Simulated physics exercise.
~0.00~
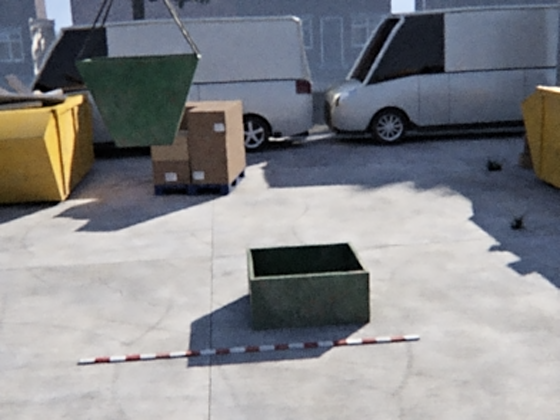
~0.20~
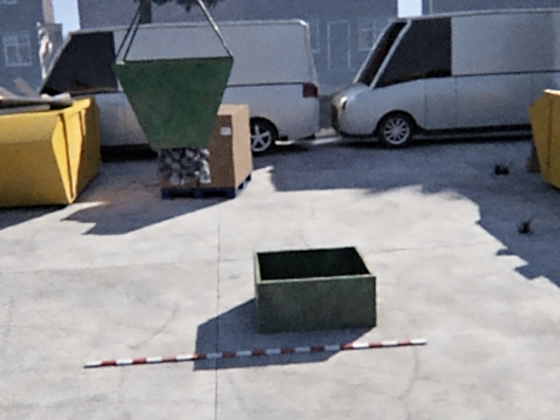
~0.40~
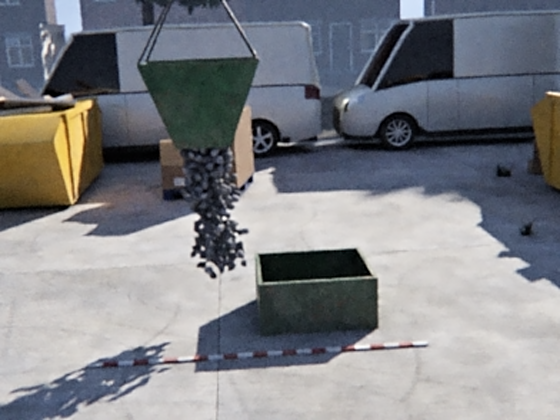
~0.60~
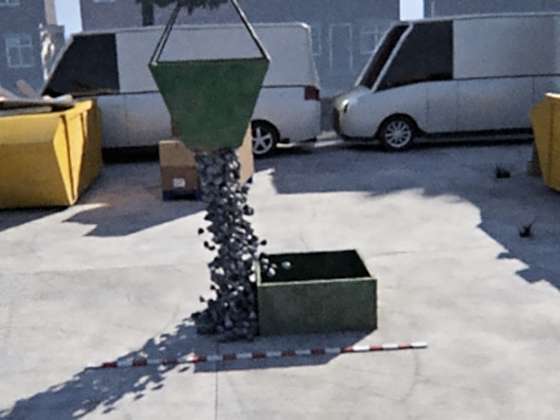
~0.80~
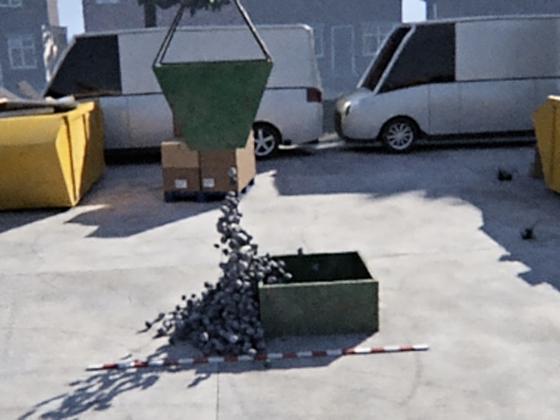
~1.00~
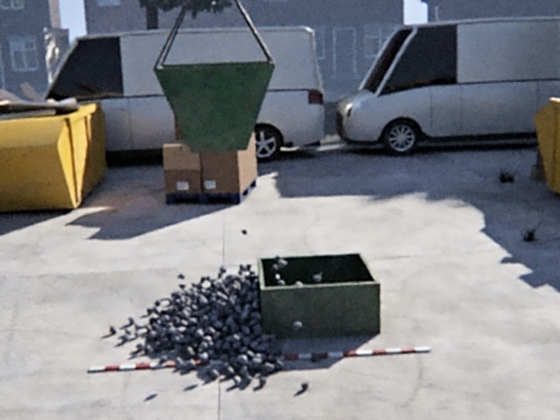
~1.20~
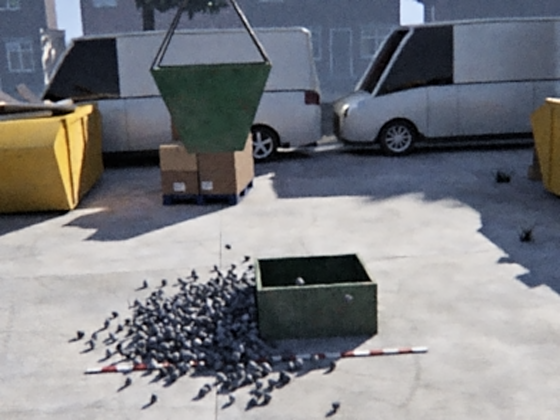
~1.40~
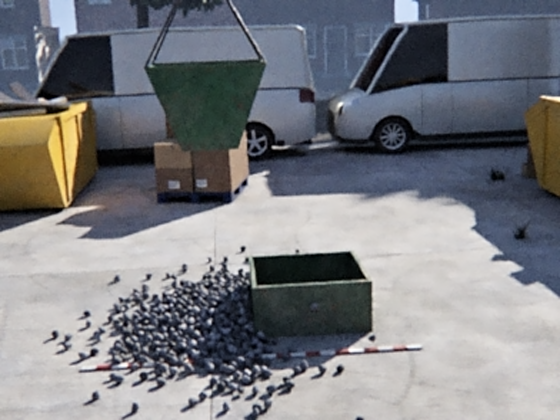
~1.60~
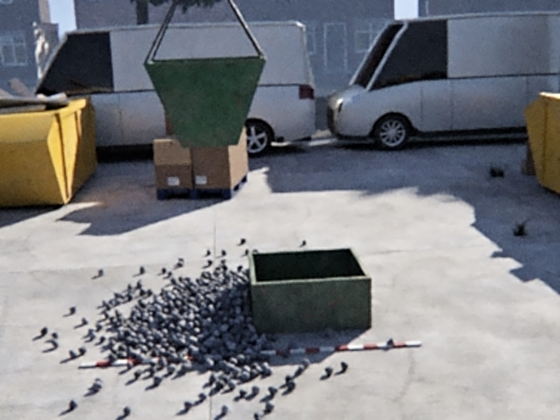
At the start, a green hopper hangs from a crane above a paved yard, with an open green bin and a red and white striped staff on the ground below, and parked vans behind. The hopper moves to the right as its underside opens and dark grey cobbles begin to pour out. They fall in a dense stream and land just left of the bin, with a few dropping over its edge. The hopper empties and hangs nearly still while the heap slumps and stones roll across the staff. Finally, most lie scattered left of the bin, with a few strays in front.
